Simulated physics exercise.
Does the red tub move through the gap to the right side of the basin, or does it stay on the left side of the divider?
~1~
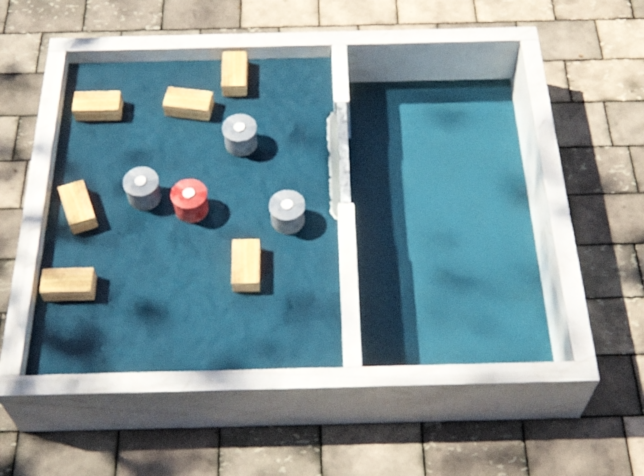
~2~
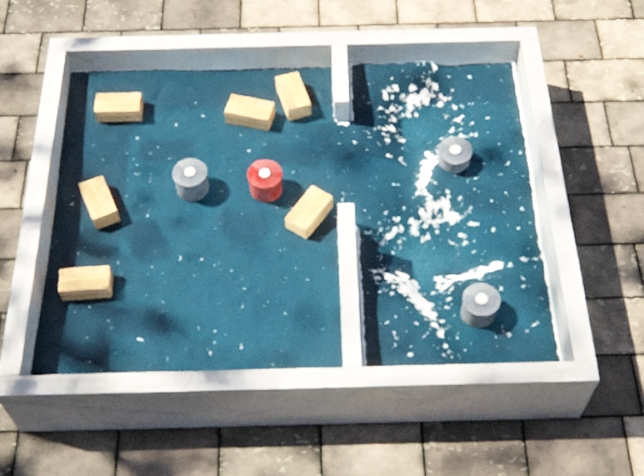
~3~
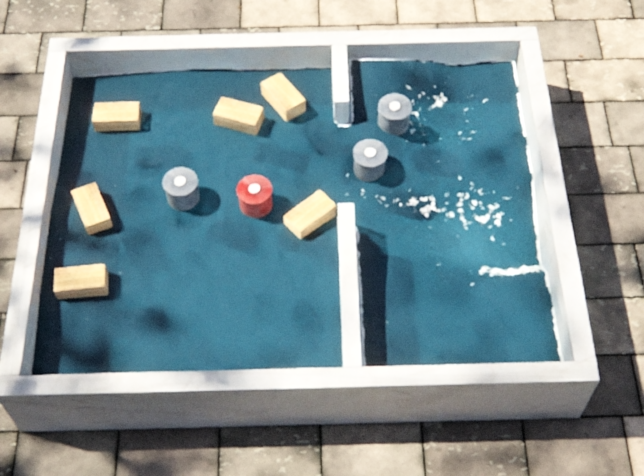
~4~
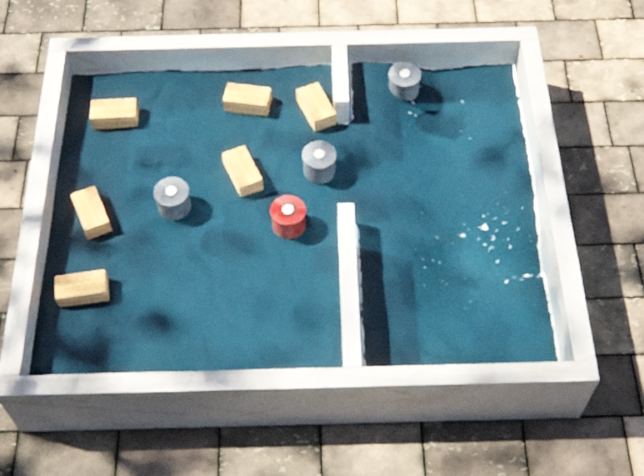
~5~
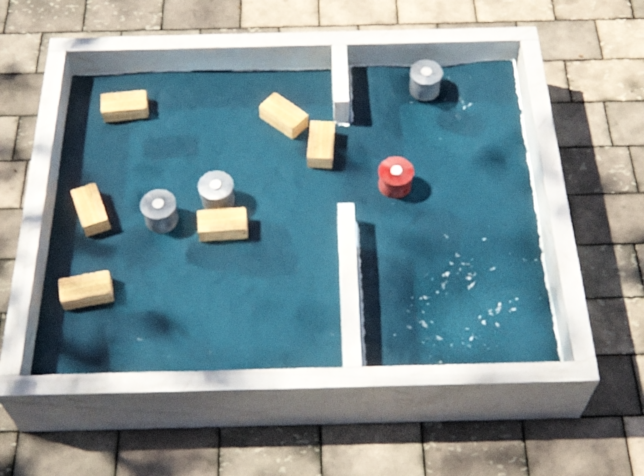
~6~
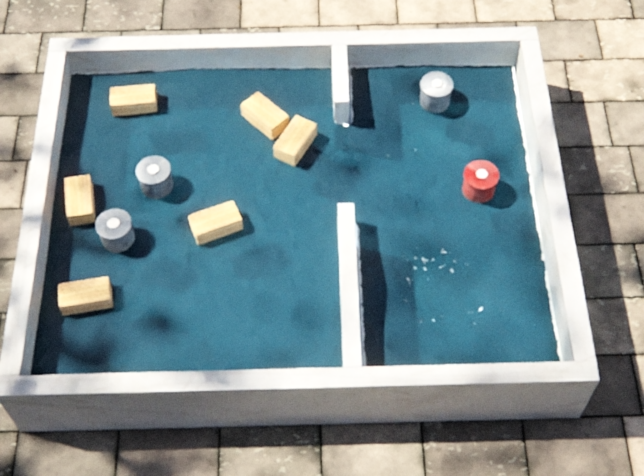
The red tub moves through the gap and ends up floating on the right side, toward the far wall.
Water surges rightward through the opening in a divided basin once the board in the gap is gone, carrying two grey tubs into the right side amid white foam. The red tub and several wooden blocks drift right too, but stay on the left. The two grey tubs then swing back toward the opening, and one returns through it while the other stays near the top on the right. As that returning tub continues left, the red tub slides right through the gap. At the end everything floats, with the red tub and one grey tub on the right.
